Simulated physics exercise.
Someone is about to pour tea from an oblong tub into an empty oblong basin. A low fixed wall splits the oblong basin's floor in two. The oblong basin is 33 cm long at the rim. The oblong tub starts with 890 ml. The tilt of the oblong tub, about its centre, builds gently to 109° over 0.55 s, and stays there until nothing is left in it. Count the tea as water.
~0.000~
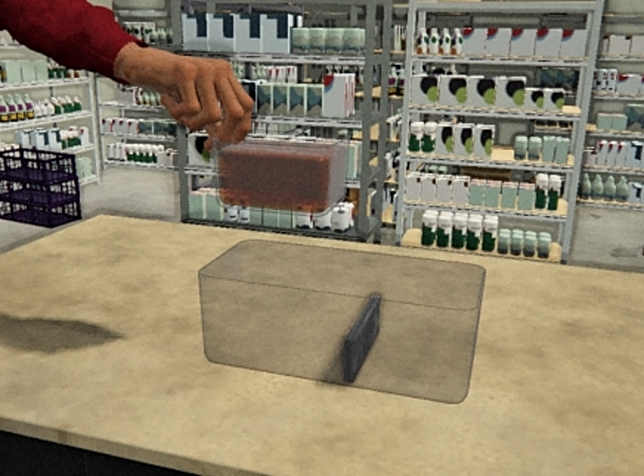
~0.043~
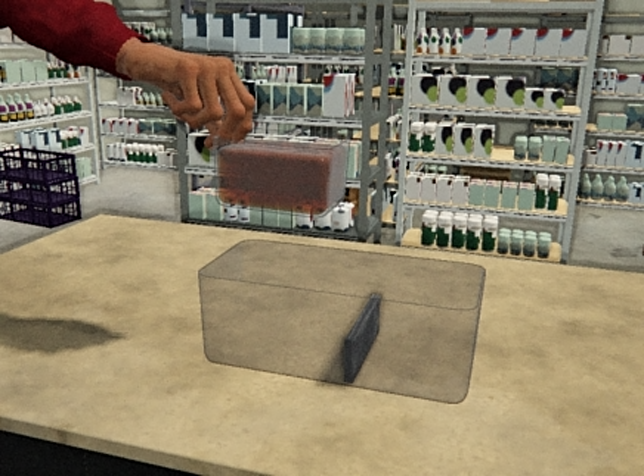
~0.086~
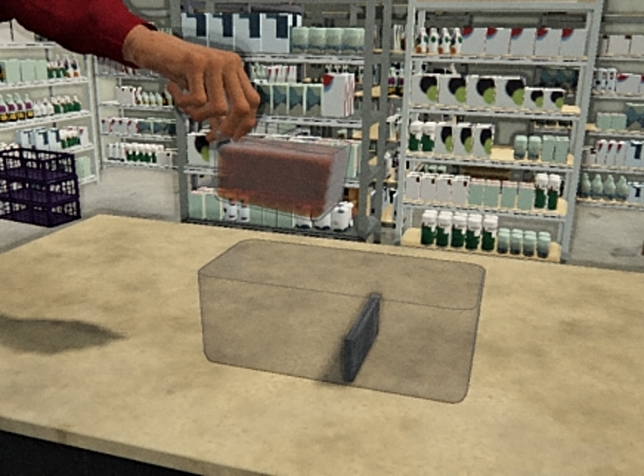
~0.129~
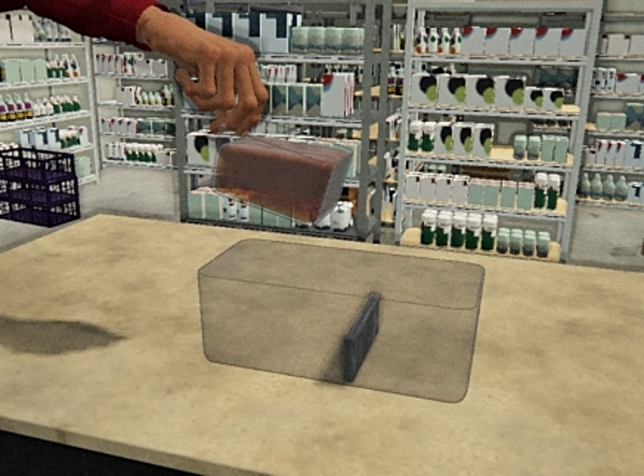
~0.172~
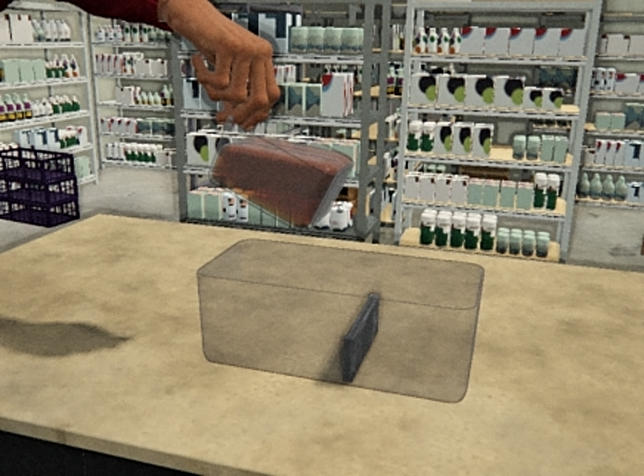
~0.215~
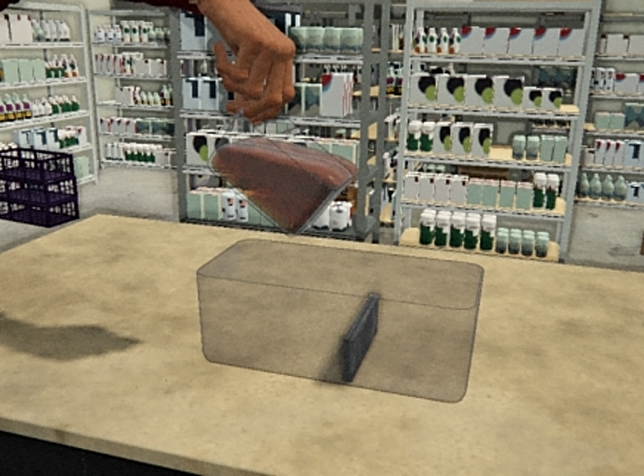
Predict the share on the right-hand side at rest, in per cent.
The far part has some 52 per cent.
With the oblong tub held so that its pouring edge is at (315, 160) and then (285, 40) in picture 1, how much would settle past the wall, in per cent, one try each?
In turn about 15 and 20 per cent.
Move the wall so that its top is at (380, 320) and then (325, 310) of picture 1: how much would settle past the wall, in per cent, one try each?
In turn about 35 and 90 per cent.
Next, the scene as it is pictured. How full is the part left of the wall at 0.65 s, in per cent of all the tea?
About 34 per cent.
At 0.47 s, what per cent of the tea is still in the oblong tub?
About 20 per cent.
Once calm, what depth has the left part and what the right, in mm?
Some 14 mm on the left and 24 mm on the right.
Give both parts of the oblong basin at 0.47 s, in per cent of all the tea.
Near 7 on the left, 42 on the right.
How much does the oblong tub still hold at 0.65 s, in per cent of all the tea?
Near 3 in a hundred.
Then, 0.47 s in, the tilt is 103° and 20 per cent is still to pour, 7 is left of the wall and 43 right of it.
Then, 0.65 s in, the tilt is 109° and 3 per cent is still to pour, 33 is left of the wall and 49 right of it.
Then, 0.84 s in, the tilt is 109° and 0 per cent is still to pour, 42 is left of the wall and 53 right of it.
Then, 1.05 s in, the tilt is 109° and 0 per cent is still to pour, 44 is left of the wall and 52 right of it.
Finally, 45 per cent lies left of the wall, 52 right of it and 3 outside.
